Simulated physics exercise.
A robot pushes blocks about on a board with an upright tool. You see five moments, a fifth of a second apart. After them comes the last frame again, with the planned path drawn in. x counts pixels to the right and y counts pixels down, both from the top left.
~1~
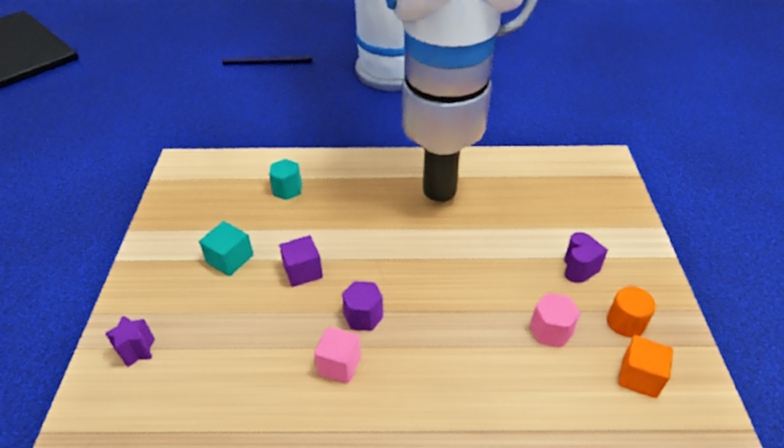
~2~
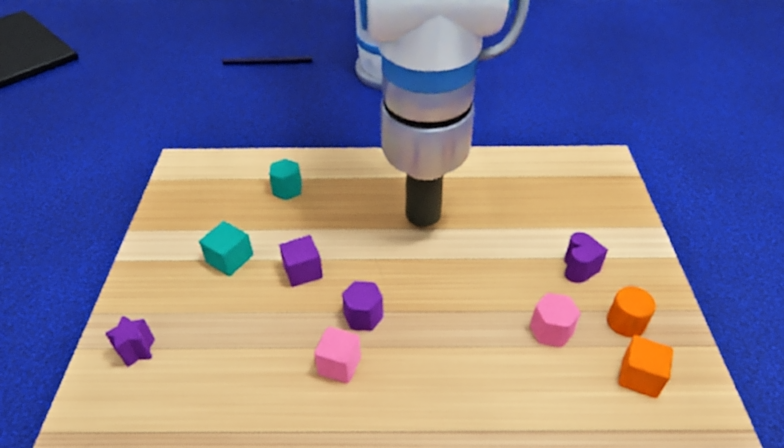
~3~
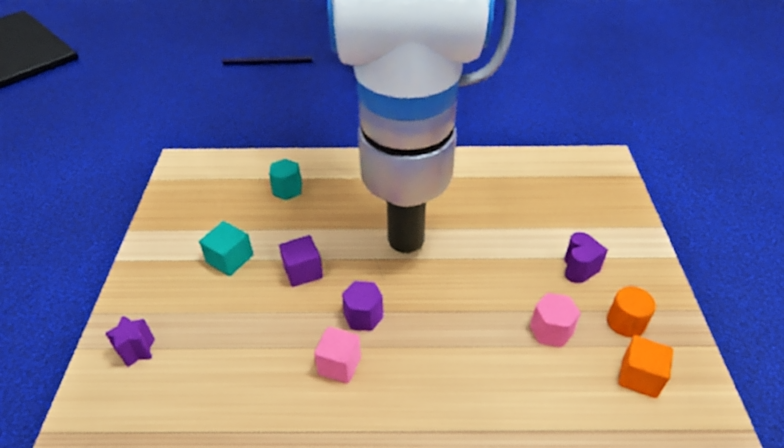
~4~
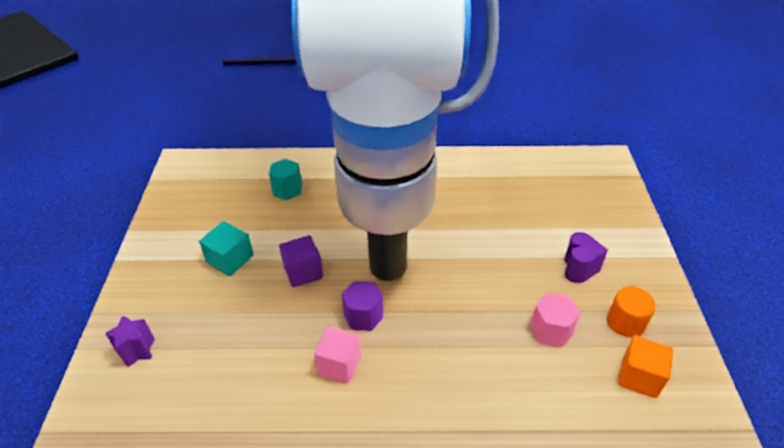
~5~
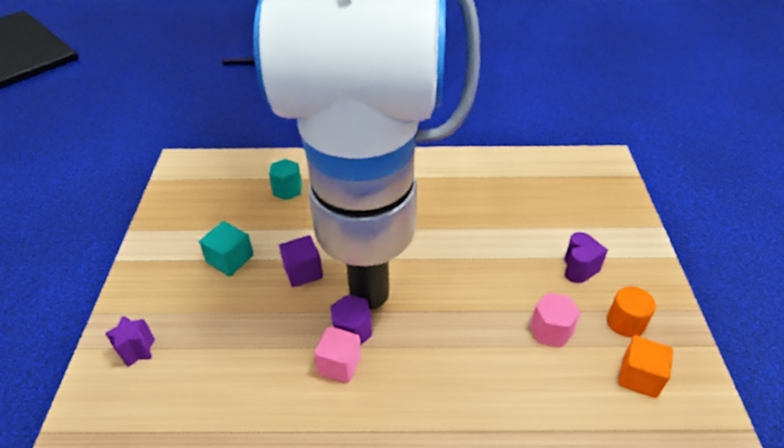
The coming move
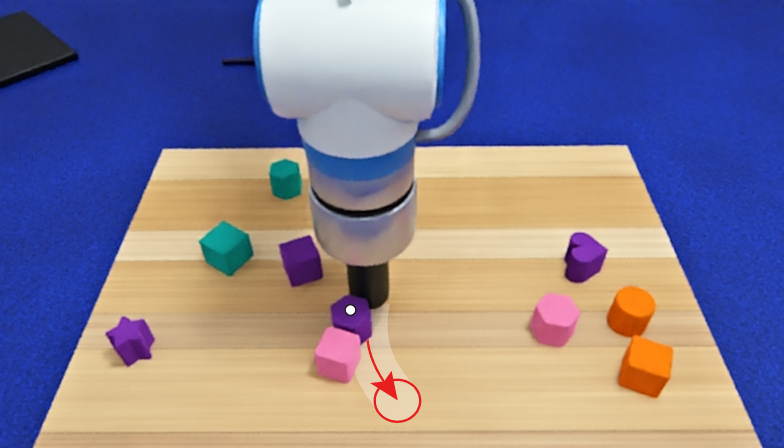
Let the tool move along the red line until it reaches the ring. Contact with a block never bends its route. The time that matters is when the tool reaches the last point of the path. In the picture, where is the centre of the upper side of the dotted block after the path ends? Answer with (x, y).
Around (338, 371).
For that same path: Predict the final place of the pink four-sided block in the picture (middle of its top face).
Somewhere near (302, 391).
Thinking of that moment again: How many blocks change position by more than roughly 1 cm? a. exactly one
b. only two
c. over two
Correct choice: B.
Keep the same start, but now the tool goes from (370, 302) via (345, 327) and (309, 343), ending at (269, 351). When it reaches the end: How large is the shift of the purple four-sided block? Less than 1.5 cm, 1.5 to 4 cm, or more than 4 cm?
Once the path is done, the purple four-sided block lies within 1.5 cm of its present place.
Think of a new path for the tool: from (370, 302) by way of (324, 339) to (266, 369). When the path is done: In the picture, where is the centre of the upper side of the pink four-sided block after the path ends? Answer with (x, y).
The spot you're after is about (318, 400) in the image.
The drawn path runs from (370, 302) via (367, 334) and (376, 368), ending at (397, 400); the dot is on the purple hexagon.
On the path given first. One third of the way, tool (367, 328); pink four-sided block (318, 372), turned 15° clockwise; purple hexagon (340, 343), turned 20° clockwise.
Two thirds of the way, tool (376, 361); pink four-sided block (303, 391), turned 45° clockwise; purple hexagon (338, 370), turned 45° clockwise.
At the end, tool (397, 394); purple four-sided block not moved; pink four-sided block (302, 391), turned 45° clockwise; purple hexagon (338, 371), turned 45° clockwise.
